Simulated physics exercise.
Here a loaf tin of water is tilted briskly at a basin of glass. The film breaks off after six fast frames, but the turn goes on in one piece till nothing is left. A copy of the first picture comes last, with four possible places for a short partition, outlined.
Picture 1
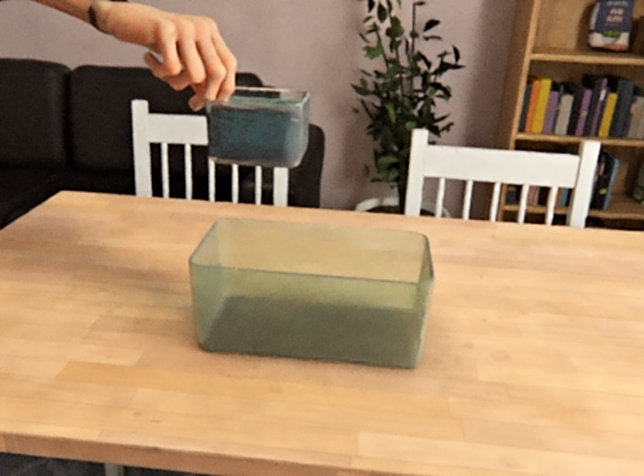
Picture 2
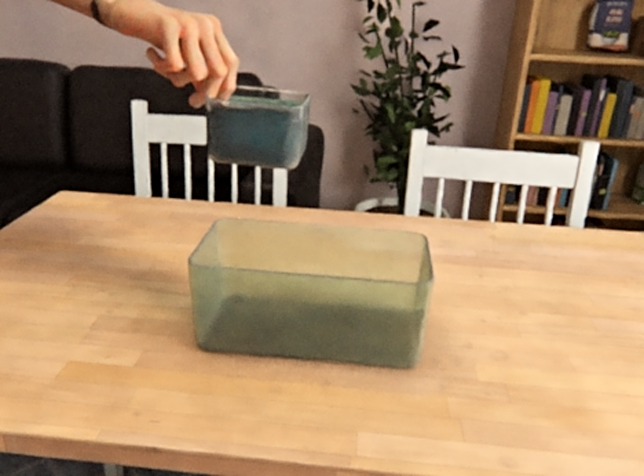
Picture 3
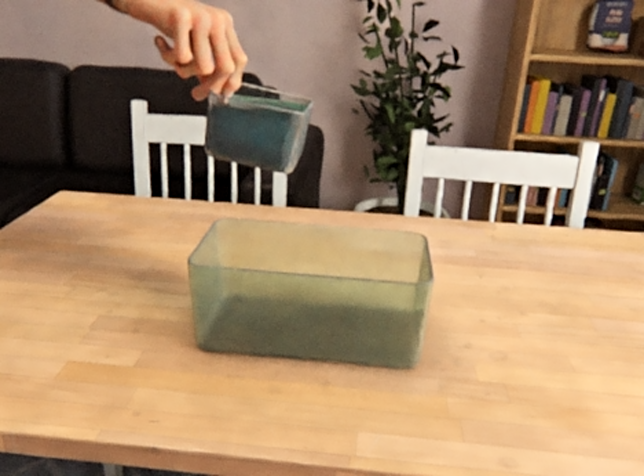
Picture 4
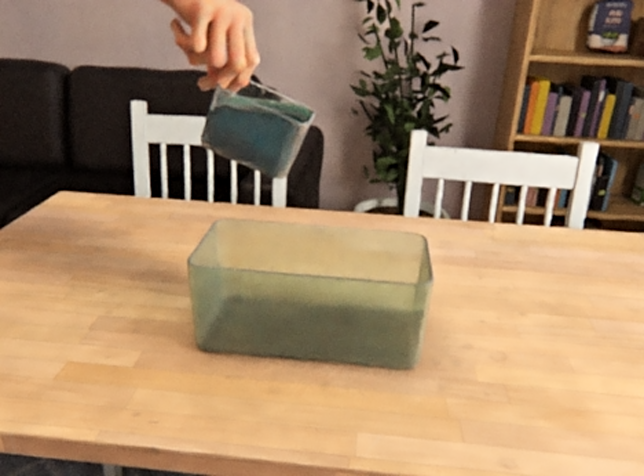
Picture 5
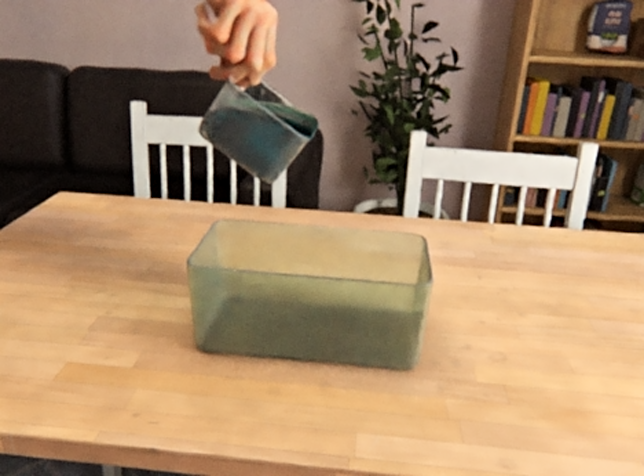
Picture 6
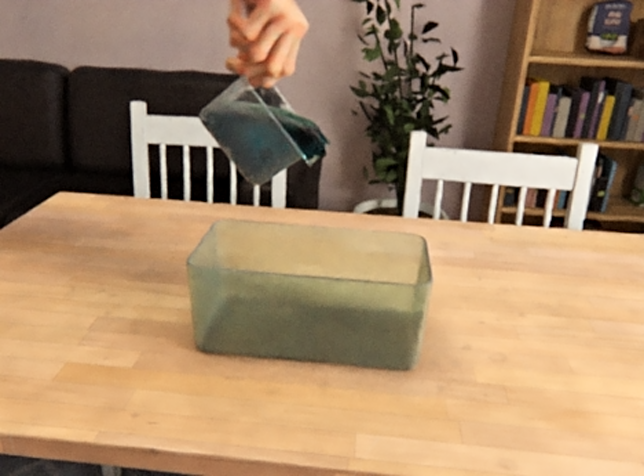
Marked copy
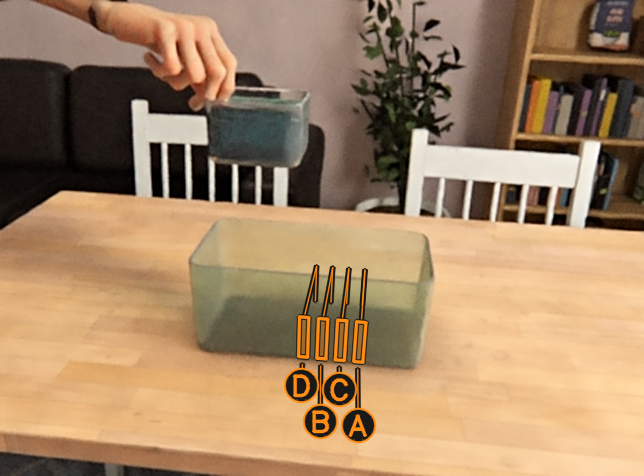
At a wooden table, a hand tilting a small clear container of dark blue-green water rightward above a larger glass basin.
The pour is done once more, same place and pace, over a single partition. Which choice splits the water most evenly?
Place C does it best.
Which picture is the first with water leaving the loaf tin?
Picture 5.
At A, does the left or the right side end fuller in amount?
The left side.
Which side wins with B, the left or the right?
The right one.
On the marked copy, A at (357, 369); B at (320, 365); C at (339, 367); D at (302, 363).
If A is chosen, about 82 % ends left of the wall and 15 % right of it; 4 % is lost outside.
If B is chosen, about 20 % ends left of the wall and 78 % right of it.
If C is chosen, about 51 % ends left of the wall and 47 % right of it.
If D is chosen, about 6 % ends left of the wall and 92 % right of it.
